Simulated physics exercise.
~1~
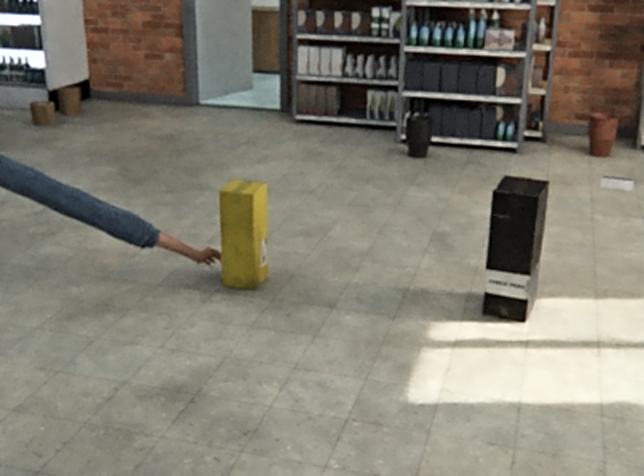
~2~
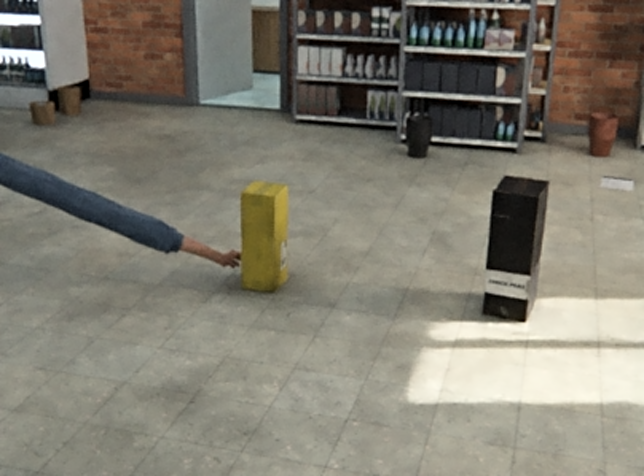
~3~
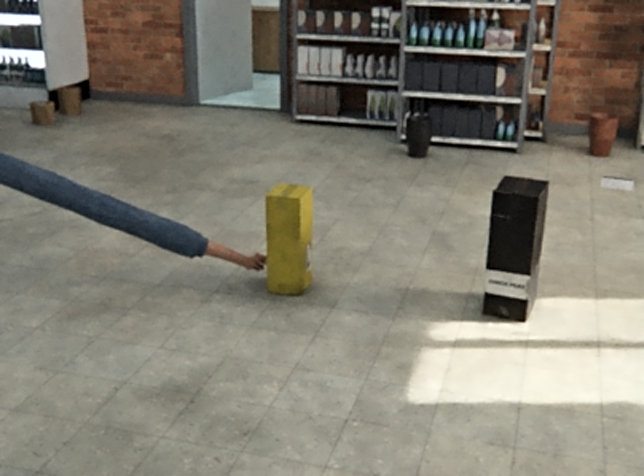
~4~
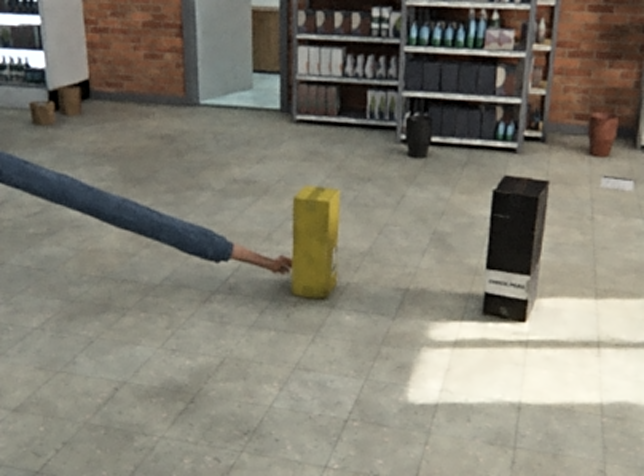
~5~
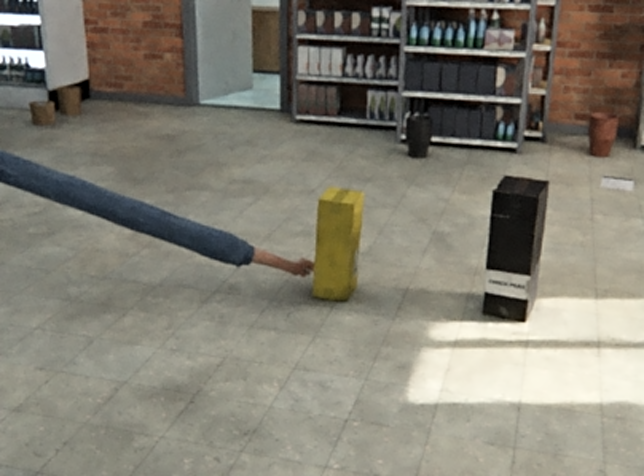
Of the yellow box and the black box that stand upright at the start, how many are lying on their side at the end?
None of them are. The yellow box has been pushed to the right but is still upright, and the black box stands where it was.
